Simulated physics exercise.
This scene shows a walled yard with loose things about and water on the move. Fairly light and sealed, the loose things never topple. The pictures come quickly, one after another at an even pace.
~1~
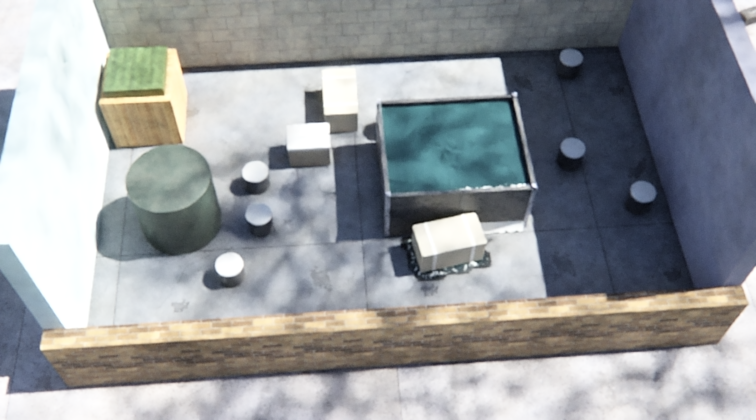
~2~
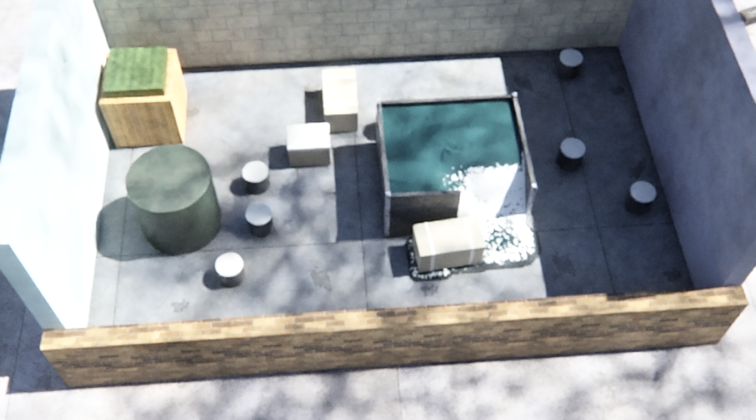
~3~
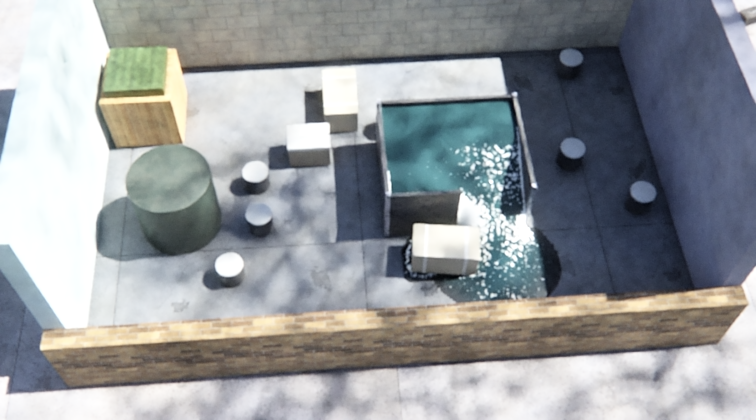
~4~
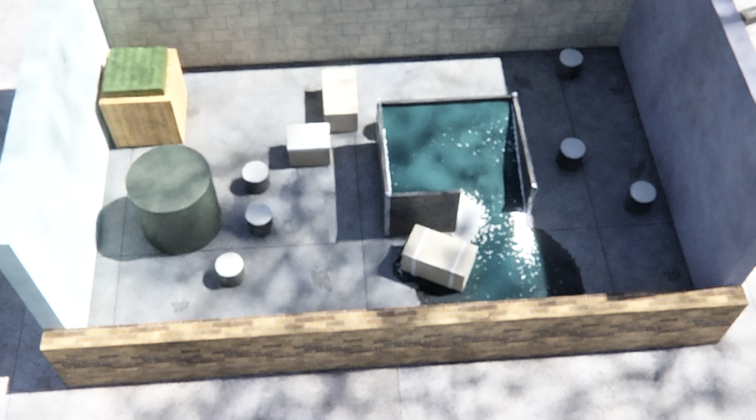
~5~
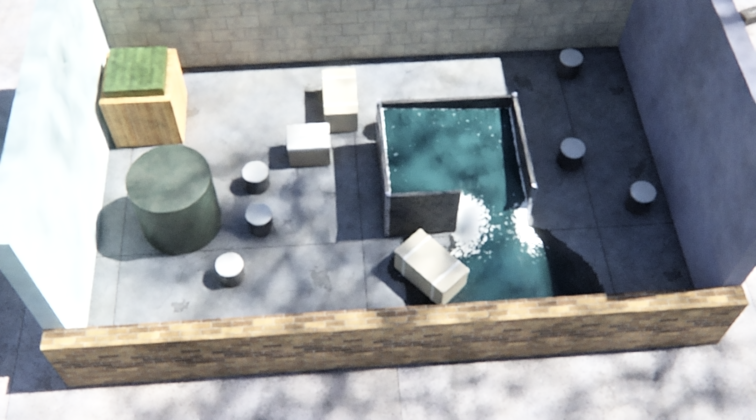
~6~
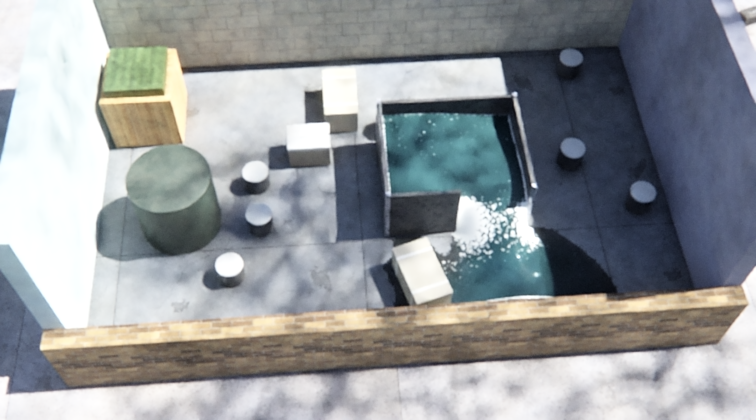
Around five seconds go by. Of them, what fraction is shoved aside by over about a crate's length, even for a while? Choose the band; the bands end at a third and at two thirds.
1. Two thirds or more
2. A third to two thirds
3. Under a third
Option 1: Two thirds or more.
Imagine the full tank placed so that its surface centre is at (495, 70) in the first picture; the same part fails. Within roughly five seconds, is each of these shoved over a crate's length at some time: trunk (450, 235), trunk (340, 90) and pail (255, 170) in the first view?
The three, one by one: Past that mark, short of that and past that mark.
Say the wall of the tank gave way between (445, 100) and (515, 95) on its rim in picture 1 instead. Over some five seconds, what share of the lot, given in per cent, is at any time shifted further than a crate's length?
Estimate: Some 50 per cent.
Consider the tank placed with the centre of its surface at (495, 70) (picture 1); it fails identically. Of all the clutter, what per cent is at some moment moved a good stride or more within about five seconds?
I make it 70 per cent.
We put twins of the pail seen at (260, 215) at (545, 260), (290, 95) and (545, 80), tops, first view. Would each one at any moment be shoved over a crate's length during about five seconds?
First driven off; second falls short; third driven off.
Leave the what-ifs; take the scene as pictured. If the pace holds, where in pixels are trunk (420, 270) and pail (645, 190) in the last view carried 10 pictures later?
Look for them close to (286, 221) and (588, 157).
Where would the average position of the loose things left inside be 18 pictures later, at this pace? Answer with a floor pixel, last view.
Their average sits at about pixel (339, 139).
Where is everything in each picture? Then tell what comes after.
A trunk at (449, 234) rests on the ground; a pail at (229, 264) rests on the ground; 0 of 10 have shifted, in the first picture.
A trunk at (449, 236) rests on the ground; a pail at (229, 264), on the bottom; 0 of 10 have shifted, in the second picture.
A trunk at (446, 241) rests on the ground, close to its start; a pail at (229, 264) rests on the ground; 1 of 10 have shifted, in the third picture.
A trunk at (440, 250), on the bottom, close to its start; a pail at (229, 264), on the bottom; 1 of 10 have shifted, in the fourth picture.
A trunk at (432, 260), on the bottom, a stride from its start; a pail at (229, 264) rests on the ground; 1 of 10 have shifted, in the fifth picture.
A trunk at (422, 270) rests on the ground, a stride from its start; a pail at (229, 264), on the bottom; 1 of 10 have shifted, in the sixth picture.
A moment on, 1 of 10 are well off their spots; 0 afloat.
Next, 2 of 10 are well off their spots; 1 afloat.
Later, 7 of 10 are well off their spots; 3 afloat.
In the end, 7 of 10 are well off their spots, and 7 have been at some point; 5 afloat.
